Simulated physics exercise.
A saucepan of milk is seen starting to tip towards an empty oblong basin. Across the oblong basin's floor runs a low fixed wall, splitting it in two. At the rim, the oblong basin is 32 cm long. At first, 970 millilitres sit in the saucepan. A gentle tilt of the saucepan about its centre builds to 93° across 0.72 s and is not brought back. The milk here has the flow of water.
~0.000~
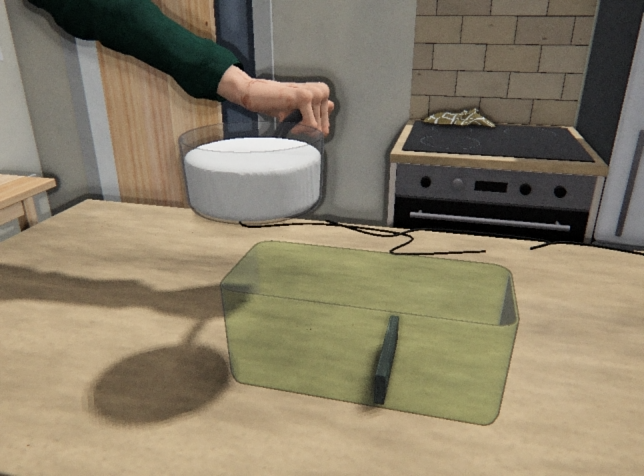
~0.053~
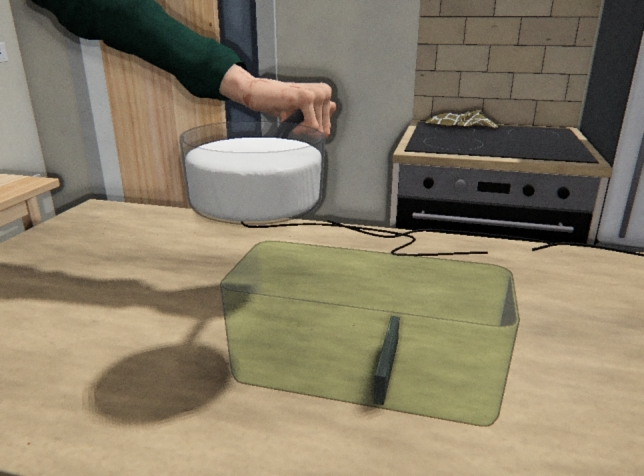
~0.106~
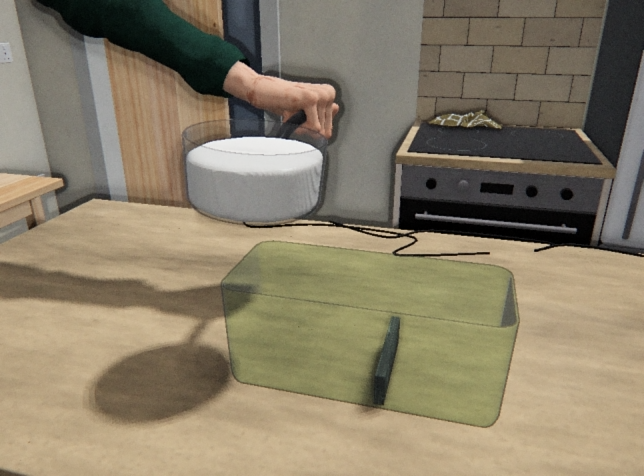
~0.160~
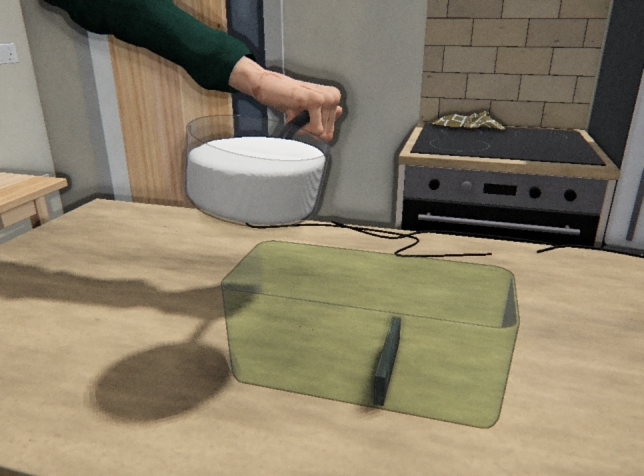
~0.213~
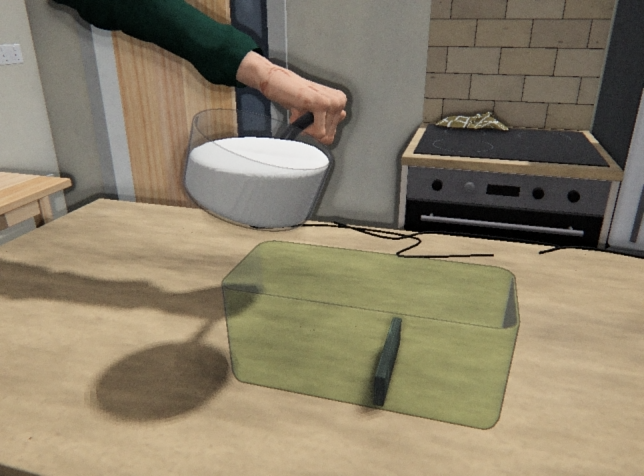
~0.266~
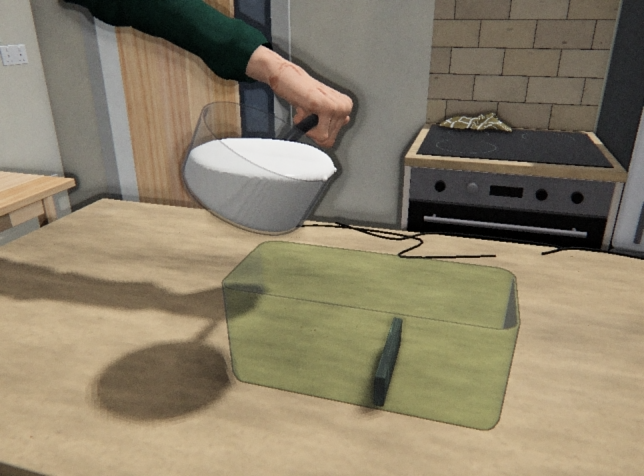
A hand at the end of a dark green sleeve holds a clear saucepan of white milk above a wooden table, at first level, then tilting it gently and steadily down to the right as the milk shifts to the lower rim. Below sits an empty, see-through yellow-green oblong basin with a dark divider. The kitchen, viewed from slightly above, has a stove against tan bricks, and the camera drifts slightly.
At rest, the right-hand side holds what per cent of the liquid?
It holds some 21 in every hundred.
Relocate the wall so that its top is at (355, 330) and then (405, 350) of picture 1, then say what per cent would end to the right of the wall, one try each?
I'd say 60 percent on the first go, 20 percent on the next.
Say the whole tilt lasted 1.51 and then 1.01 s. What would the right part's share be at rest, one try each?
The first try gives around 35 percent, the second around 30 percent.
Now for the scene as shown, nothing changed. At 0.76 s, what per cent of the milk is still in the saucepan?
Close to 12 percent of the total.
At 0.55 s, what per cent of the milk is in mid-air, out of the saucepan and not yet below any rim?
My guess is roughly 34 %.
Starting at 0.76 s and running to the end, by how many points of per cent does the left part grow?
Near 12 percent, more or less.
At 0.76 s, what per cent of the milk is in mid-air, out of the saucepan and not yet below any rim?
About 6 per cent.
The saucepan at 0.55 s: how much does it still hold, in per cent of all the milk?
Still held: Roughly 40 % of the total.
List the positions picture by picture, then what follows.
In the first frame, it leans 0°; its right rim is at (320, 141); the milk meets the walls at (194, 148) and (319, 156); the oblong basin's rim runs from (240, 263) to (514, 296); the wall's top is at (388, 344).
In the second frame, it leans 1°; its right rim is at (321, 143); the milk meets the walls at (195, 148) and (320, 157).
In the third frame, it leans 5°; its right rim is at (324, 148); the milk meets the walls at (197, 147) and (321, 159).
In the fourth frame, it leans 11°; its right rim is at (326, 156); the milk meets the walls at (199, 146) and (324, 160).
In the fifth frame, it leans 19°; its right rim is at (328, 166); the milk meets the walls at (200, 146) and (328, 162).
In the sixth frame, it leans 28°; its right rim is at (329, 178); the milk meets the walls at (199, 145) and (330, 169); 2 per cent is over the edge.
Then, 0.55 s in, the tilt is 81° and 41 per cent is still to pour, 20 is left of the wall and 5 right of it.
Then, 0.76 s in, the tilt is 93° and 12 per cent is still to pour, 63 is left of the wall and 18 right of it.
Then, 0.98 s in, the tilt is 93° and 4 per cent is still to pour, 70 is left of the wall and 20 right of it.
Then, 1.22 s in, the tilt is 93° and 1 per cent is still to pour, 73 is left of the wall and 21 right of it.
Finally, 75 per cent lies left of the wall, 21 right of it and 4 outside.
